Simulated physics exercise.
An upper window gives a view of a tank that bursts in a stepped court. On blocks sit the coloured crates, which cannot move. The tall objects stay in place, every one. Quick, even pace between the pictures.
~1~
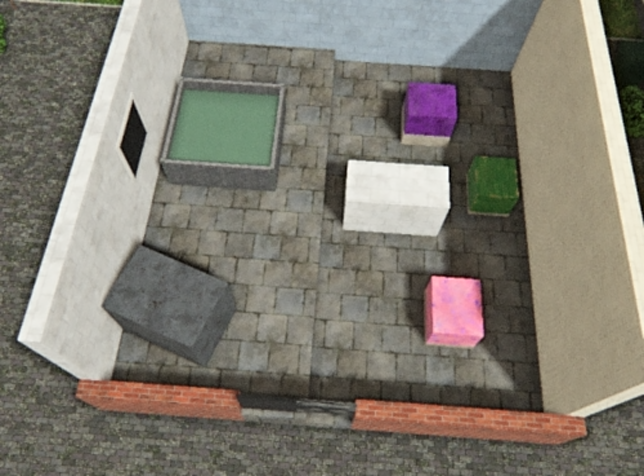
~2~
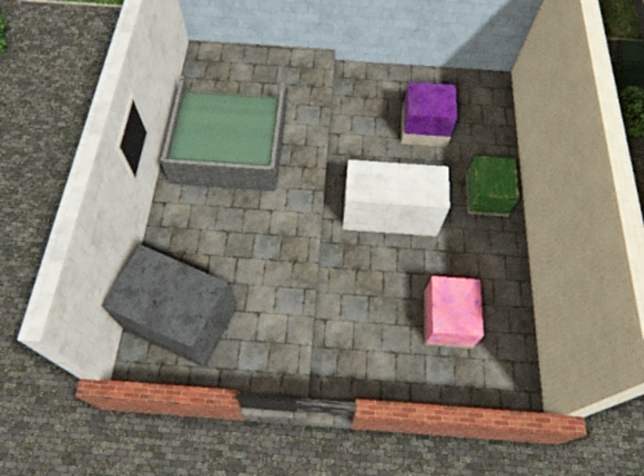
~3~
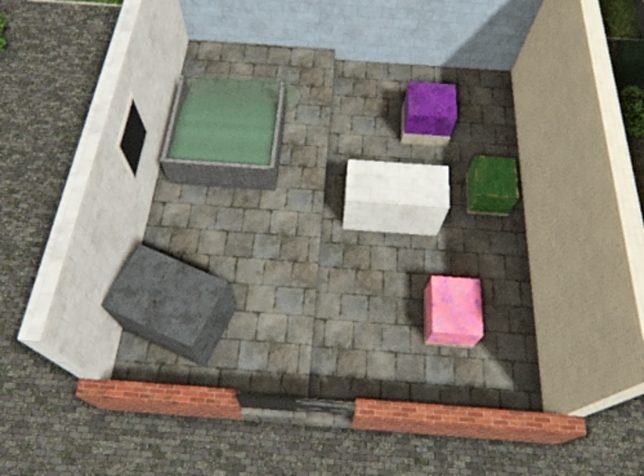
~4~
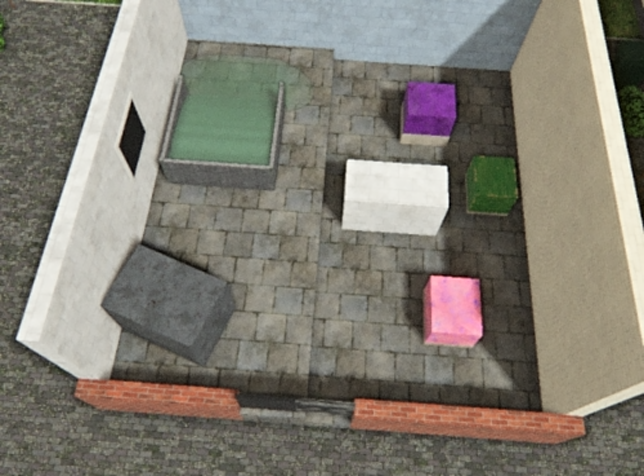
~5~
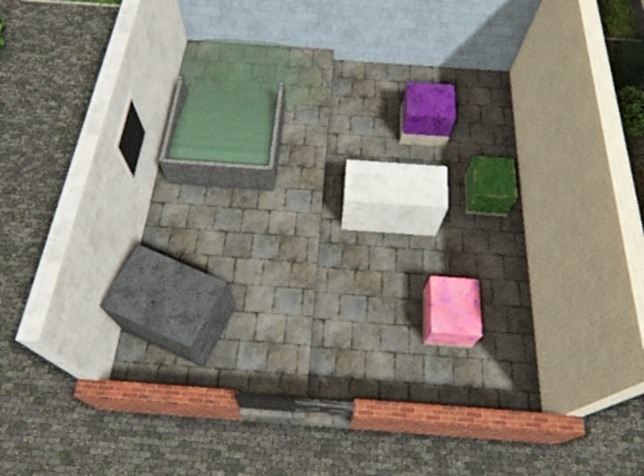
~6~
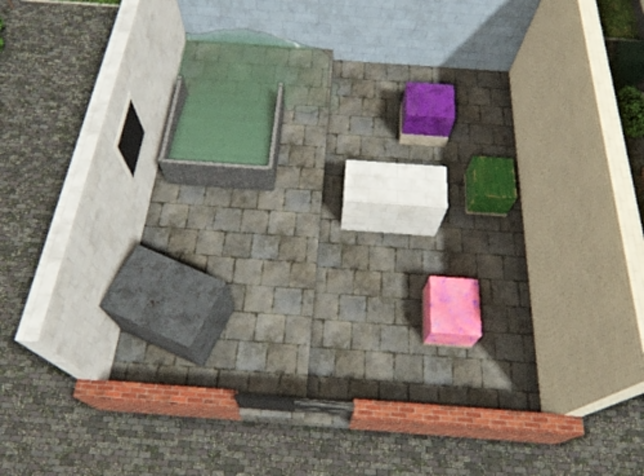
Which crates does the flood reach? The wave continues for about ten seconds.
The pink crate is not reached; the purple crate is not reached; the green crate is reached.
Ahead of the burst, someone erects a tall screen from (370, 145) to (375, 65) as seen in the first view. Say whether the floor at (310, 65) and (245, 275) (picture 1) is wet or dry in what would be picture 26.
In order, I'd call them inundated and bare.
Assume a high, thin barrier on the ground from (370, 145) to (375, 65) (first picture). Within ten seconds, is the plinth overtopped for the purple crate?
Note - purple crate: Not flooded.
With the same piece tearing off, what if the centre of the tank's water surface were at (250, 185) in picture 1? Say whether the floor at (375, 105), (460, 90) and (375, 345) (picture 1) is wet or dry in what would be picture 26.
Results in order - swamped, swamped, left untouched.
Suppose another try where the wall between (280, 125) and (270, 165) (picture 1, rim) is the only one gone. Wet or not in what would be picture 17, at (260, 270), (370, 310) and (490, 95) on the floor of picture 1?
Untouched, soaked, untouched.
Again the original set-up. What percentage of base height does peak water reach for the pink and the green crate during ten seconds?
50 and 250 %, roughly.
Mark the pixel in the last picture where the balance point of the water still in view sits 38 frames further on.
I'd put it at around (331, 145).
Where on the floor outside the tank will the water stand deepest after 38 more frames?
My estimate is about (494, 173).
A moment on, water covers 15 % of the floor; the pink crate not reached, the purple crate not reached, the green crate not reached.
Next, water covers 20 % of the floor; the pink crate not reached, the purple crate water round its plinth, the green crate not reached.
Then, water covers 40 % of the floor; the pink crate not reached, the purple crate water round its plinth, the green crate water round its plinth.
Later, water covers 60 % of the floor; the pink crate water round its plinth, the purple crate water round its plinth, the green crate water round its plinth.
In the end, water covers 80 % of the floor; the pink crate stayed above the water, the purple crate stayed above the water, the green crate was topped.
